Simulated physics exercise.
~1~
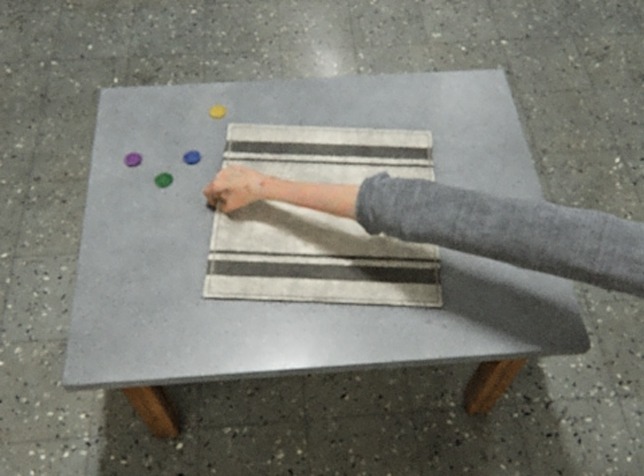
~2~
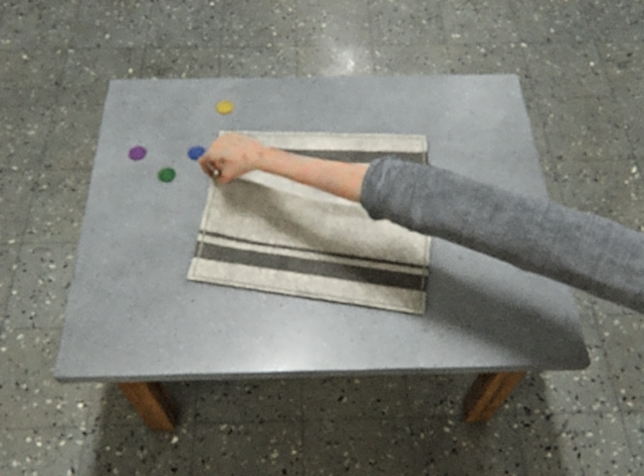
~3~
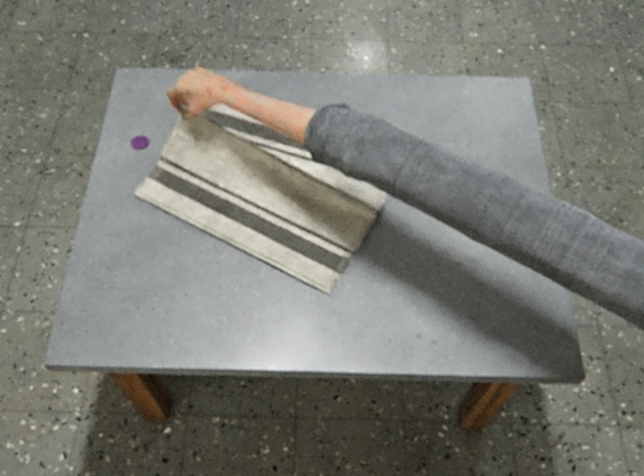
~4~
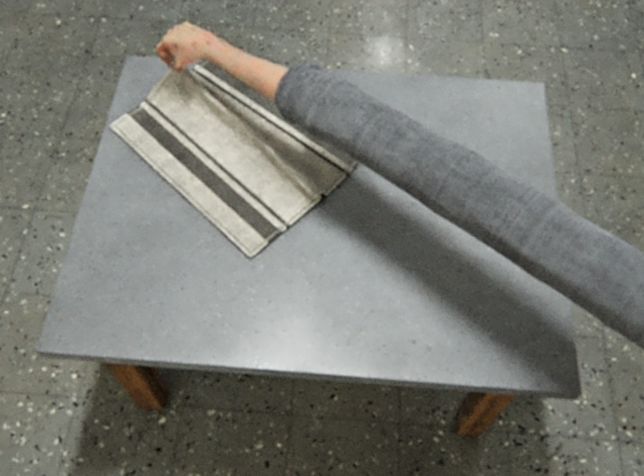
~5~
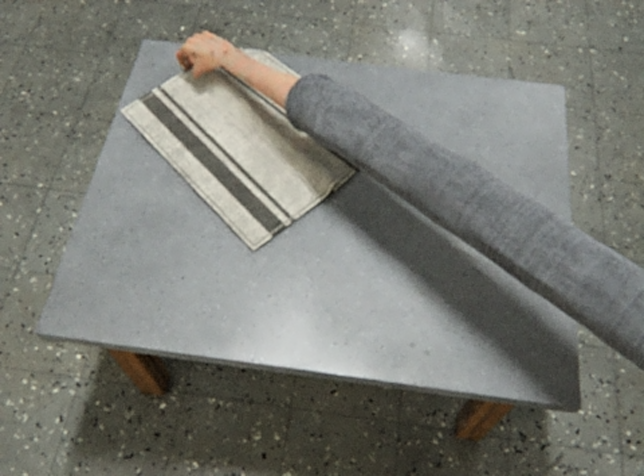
On a grey table, a hand dragging a striped cloth by its corner toward the upper left, covering four small coloured discs.
